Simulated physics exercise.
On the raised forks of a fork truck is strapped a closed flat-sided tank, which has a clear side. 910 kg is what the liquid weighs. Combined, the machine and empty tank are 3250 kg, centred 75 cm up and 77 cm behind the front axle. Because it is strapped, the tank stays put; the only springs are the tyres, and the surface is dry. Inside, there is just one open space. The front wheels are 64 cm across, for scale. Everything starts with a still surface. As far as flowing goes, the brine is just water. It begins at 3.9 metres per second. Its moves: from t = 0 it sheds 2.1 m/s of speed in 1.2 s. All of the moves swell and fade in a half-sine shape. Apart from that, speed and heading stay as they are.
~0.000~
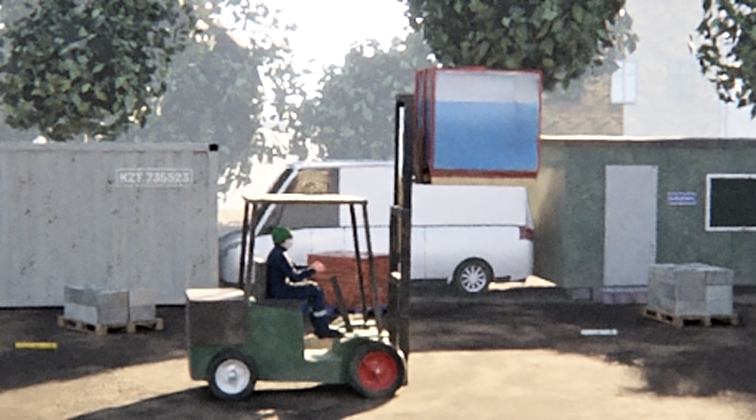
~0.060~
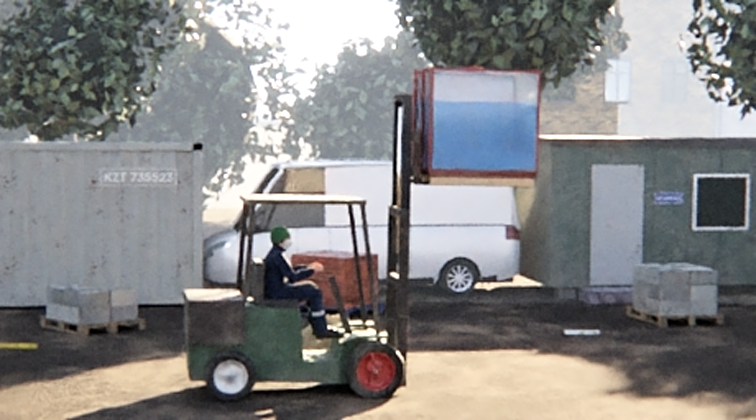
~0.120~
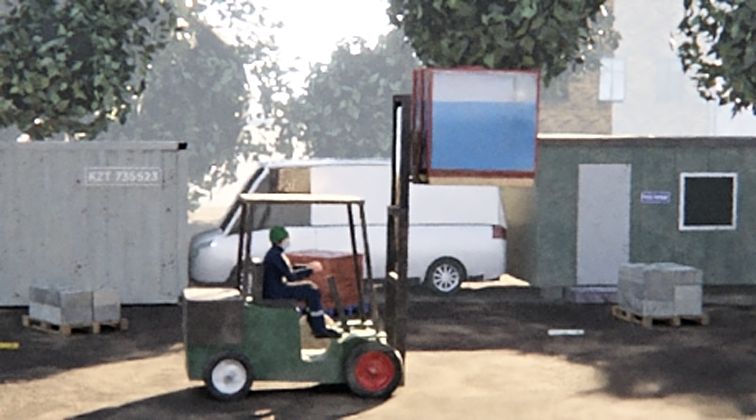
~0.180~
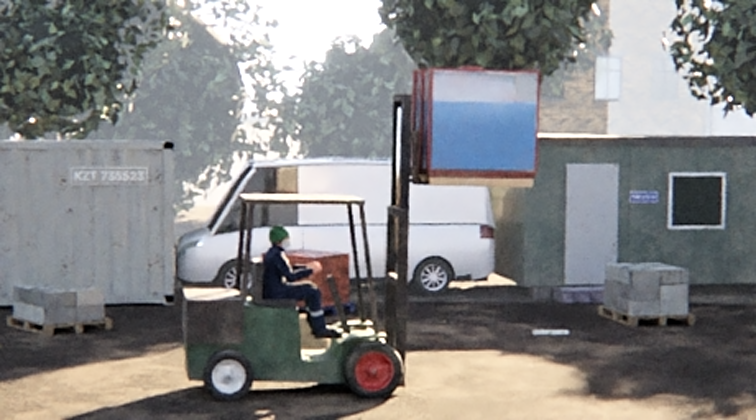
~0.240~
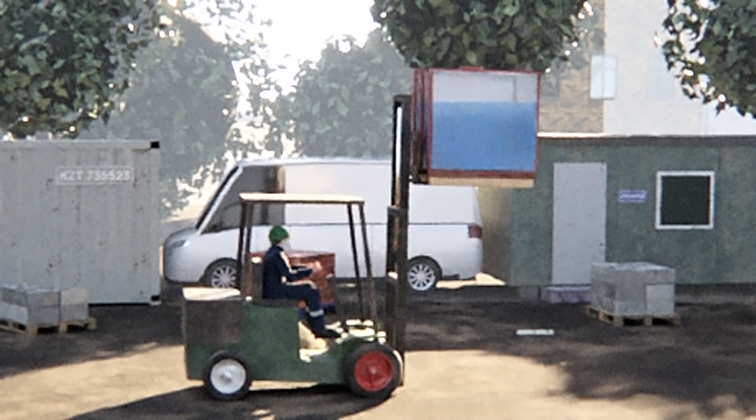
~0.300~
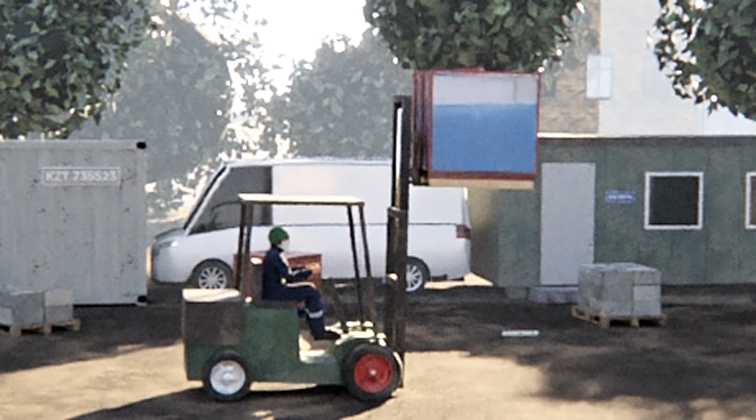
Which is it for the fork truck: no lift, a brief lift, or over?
I think it will teeter, then steady itself.
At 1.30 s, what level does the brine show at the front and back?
Front 76 cm, back 70 cm.
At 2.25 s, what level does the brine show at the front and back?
Front level 64 cm, back level 86 cm.
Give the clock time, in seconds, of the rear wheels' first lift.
About 0.65 s.
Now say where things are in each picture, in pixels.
In the first frame, it reaches (524, 104) at the front; it reaches (450, 103) at the back; it rides level; the front is on the right; a wheel hub at (378, 372).
In the second frame, it reaches (522, 104) at the front; it reaches (448, 104) at the back; it rides level.
In the third frame, it reaches (521, 104) at the front; it reaches (447, 103) at the back; it rides level.
In the fourth frame, it reaches (521, 104) at the front; it reaches (447, 104) at the back; it rides level.
In the fifth frame, it reaches (521, 105) at the front; it reaches (447, 104) at the back; it rides level.
In the sixth frame, it reaches (522, 105) at the front; it reaches (447, 106) at the back; it rides level; a wheel hub at (374, 374).
By 0.65 s the lean is 1° nose down, the rear 2 cm in the air; the liquid stands 55 cm at the back and 89 cm at the front.
By 1.30 s the lean is 4° nose down, the rear 9 cm in the air; the liquid stands 69 cm at the back and 75 cm at the front.
By 2.25 s the lean is 1° nose down, the rear 2 cm in the air; the liquid stands 86 cm at the back and 63 cm at the front.
By 4.18 s all wheels are down again; the highest lift was 9 cm and the largest lean 4°.
